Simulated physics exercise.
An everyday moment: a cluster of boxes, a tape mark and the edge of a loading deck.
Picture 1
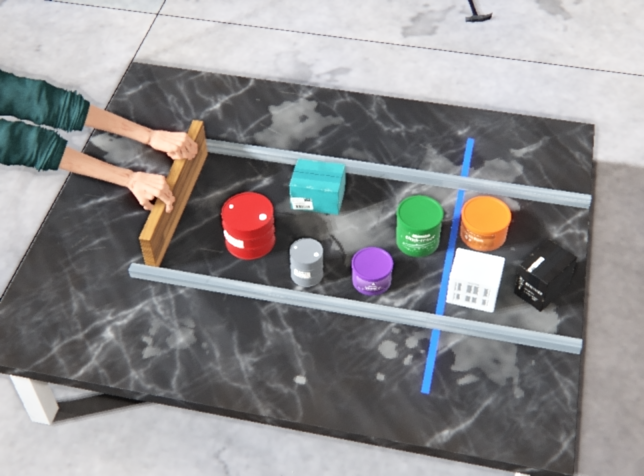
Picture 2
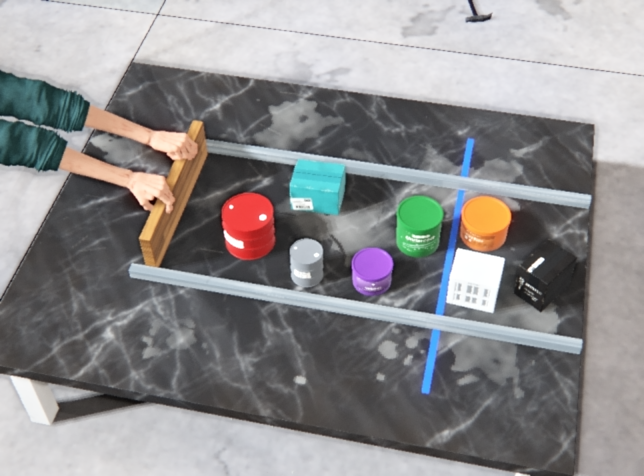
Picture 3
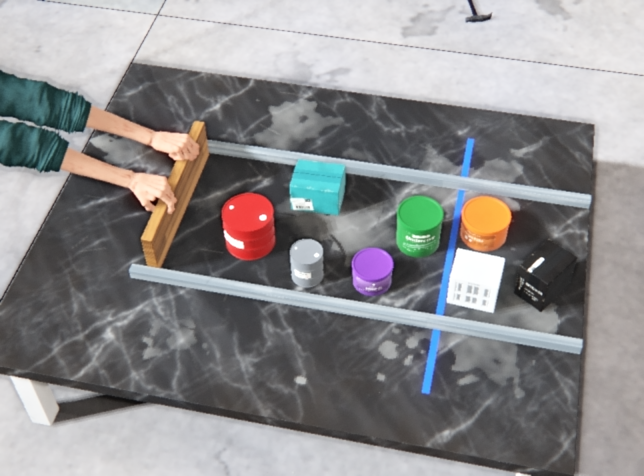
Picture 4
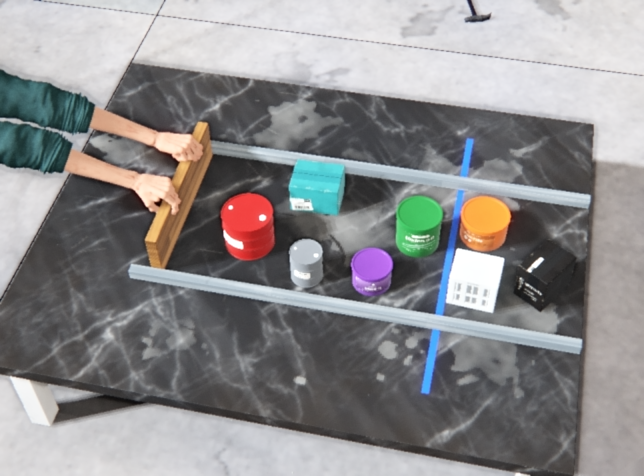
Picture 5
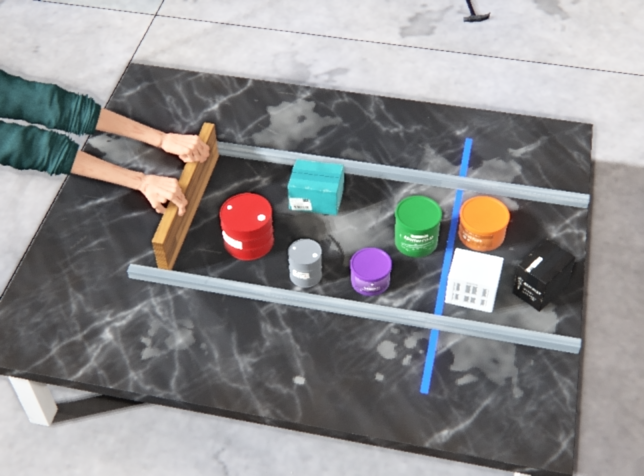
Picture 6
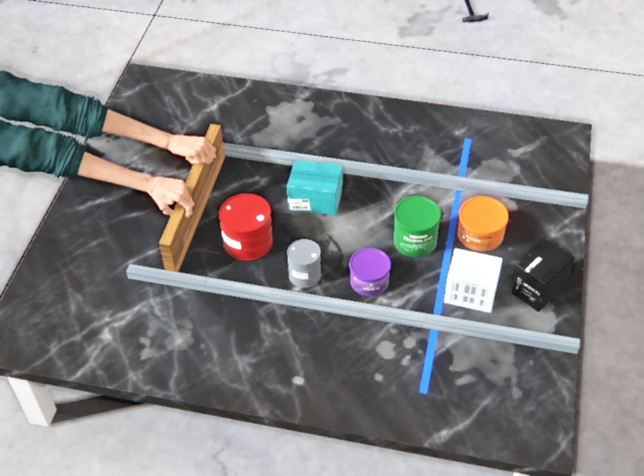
At the start, two hands grip a wooden plank at the left of a dark marbled table, between two grey rails, with pails, canisters and boxes spread toward a blue tape line. The hands then slide the plank slightly right, narrowing the gap to the red container, while the items stay virtually still.
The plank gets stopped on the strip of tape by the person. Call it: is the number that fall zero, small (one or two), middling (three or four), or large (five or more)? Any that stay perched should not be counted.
It is zero.
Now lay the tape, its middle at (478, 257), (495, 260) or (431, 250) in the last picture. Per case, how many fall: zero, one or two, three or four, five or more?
Well, it comes out as 1 or 2, one or two and not one, in that order.
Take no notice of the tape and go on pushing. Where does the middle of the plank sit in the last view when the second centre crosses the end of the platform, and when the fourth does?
I'd say close to (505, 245), then close to (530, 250).
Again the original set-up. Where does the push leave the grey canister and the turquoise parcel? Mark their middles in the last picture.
Roughly at (456, 299) and at (480, 208), in that order.
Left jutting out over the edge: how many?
I'd say 1 of them.
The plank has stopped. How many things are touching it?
So the total is 3.
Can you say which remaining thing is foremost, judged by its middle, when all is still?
Black parcel - nearest.
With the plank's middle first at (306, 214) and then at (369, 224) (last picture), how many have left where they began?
The first number is 3, the next one 5.
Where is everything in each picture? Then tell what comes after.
The first picture shows black parcel (545, 275); orange pail (485, 224); white crate (475, 280); plank (176, 193); tape (451, 252).
The second picture shows orange pail (485, 224); plank (176, 193).
The third picture shows white crate (476, 281); purple pail (372, 272).
The fourth picture shows black parcel (545, 276); turquoise parcel (318, 187).
The fifth picture shows orange pail (483, 224); grey canister (305, 263).
The sixth picture shows black parcel (542, 275); orange pail (482, 224); white crate (473, 281); plank (194, 197); tape (448, 252).
Early on, none off yet; black parcel at rest near (542, 275); orange pail at rest near (482, 224); white crate at rest near (473, 281).
Finally, the number that fall off is zero.
